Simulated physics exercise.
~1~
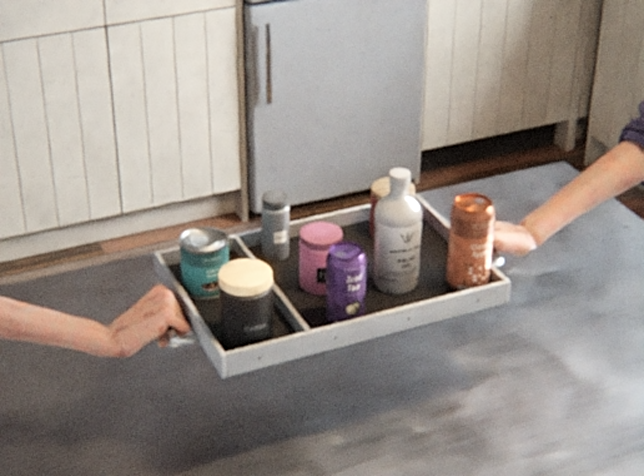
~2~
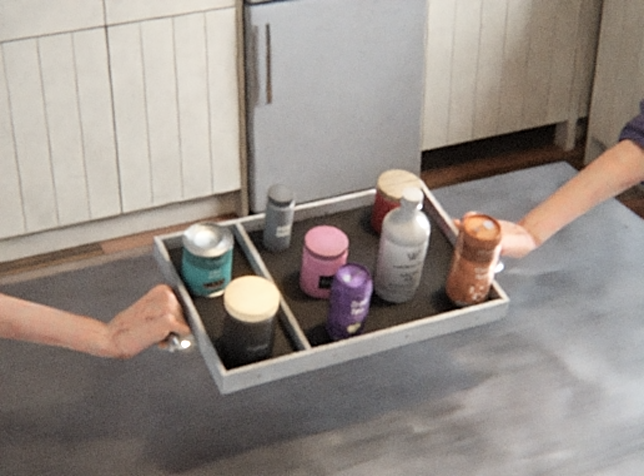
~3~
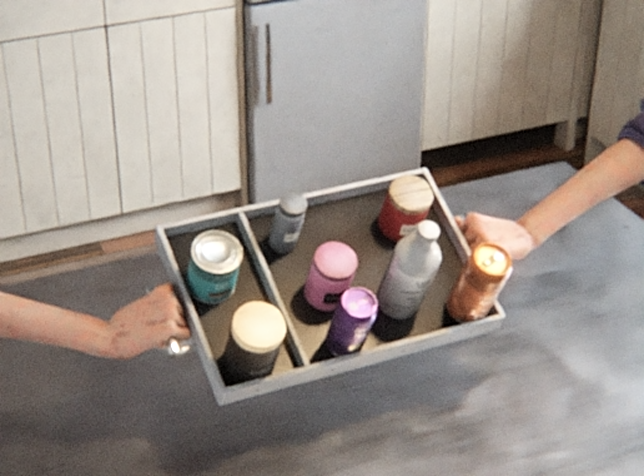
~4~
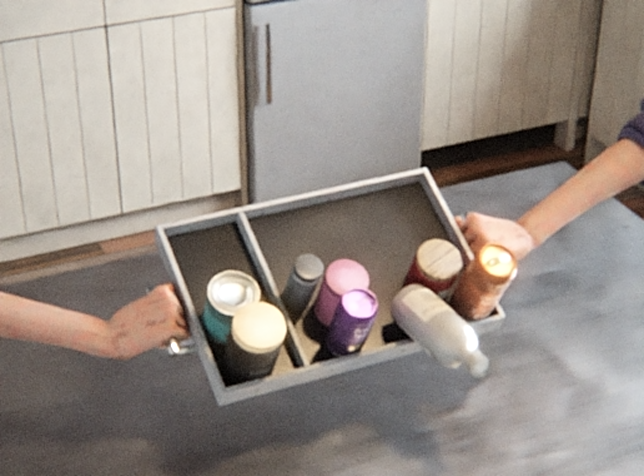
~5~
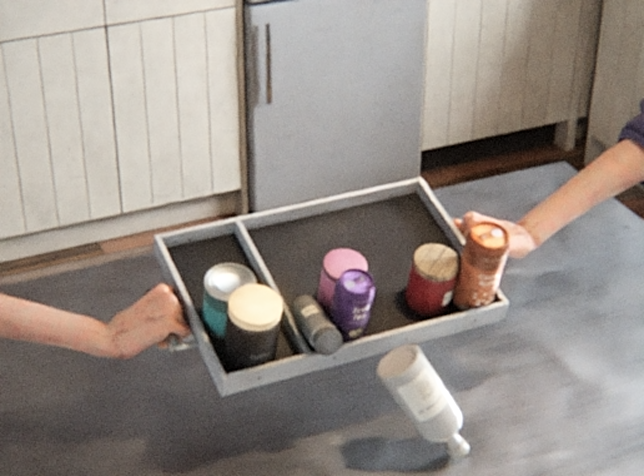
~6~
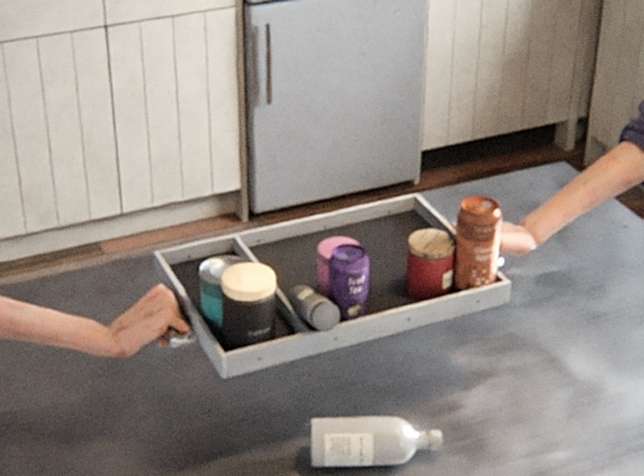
A hand-held tray tips forward, drops a white bottle, and levels with a grey shaker toppled.
